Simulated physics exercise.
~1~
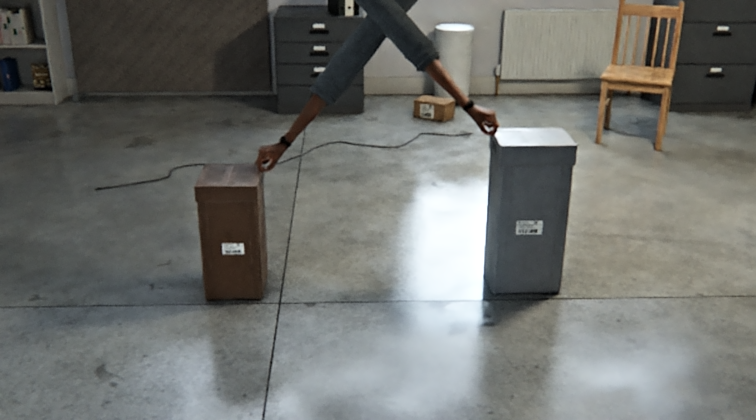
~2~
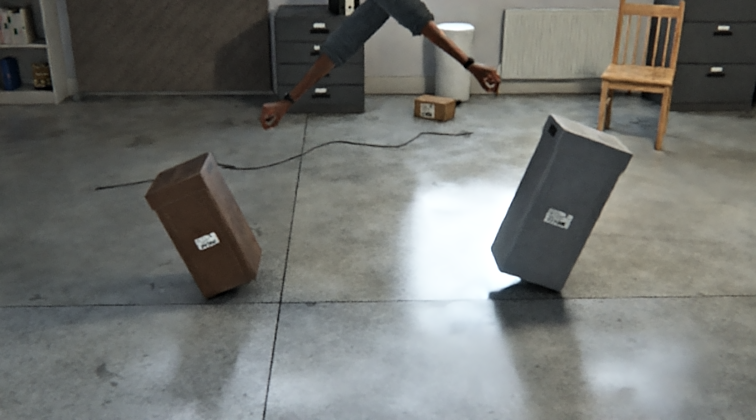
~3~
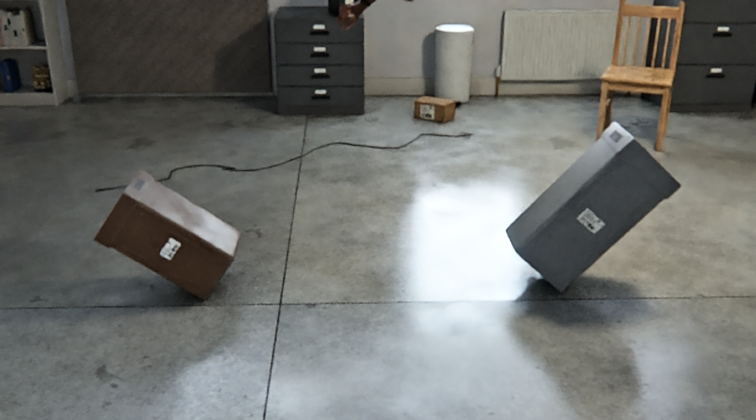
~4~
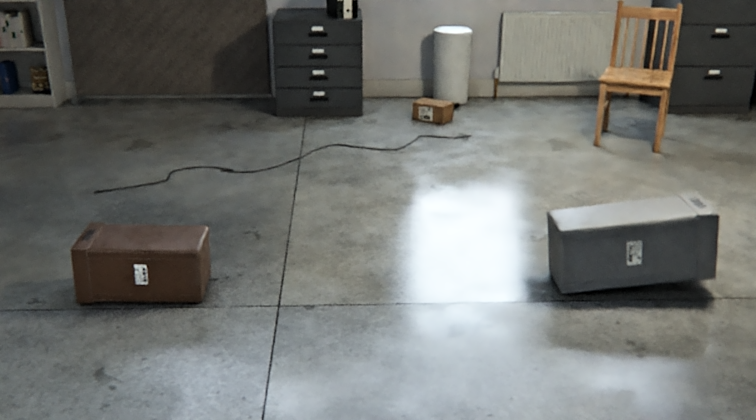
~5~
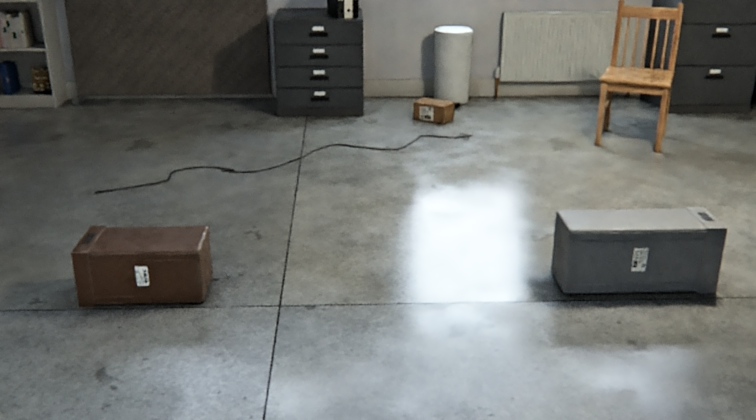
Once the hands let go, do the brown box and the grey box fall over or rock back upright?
Both boxes fall over, the brown one to the left and the grey one to the right, and they end up lying on their sides.
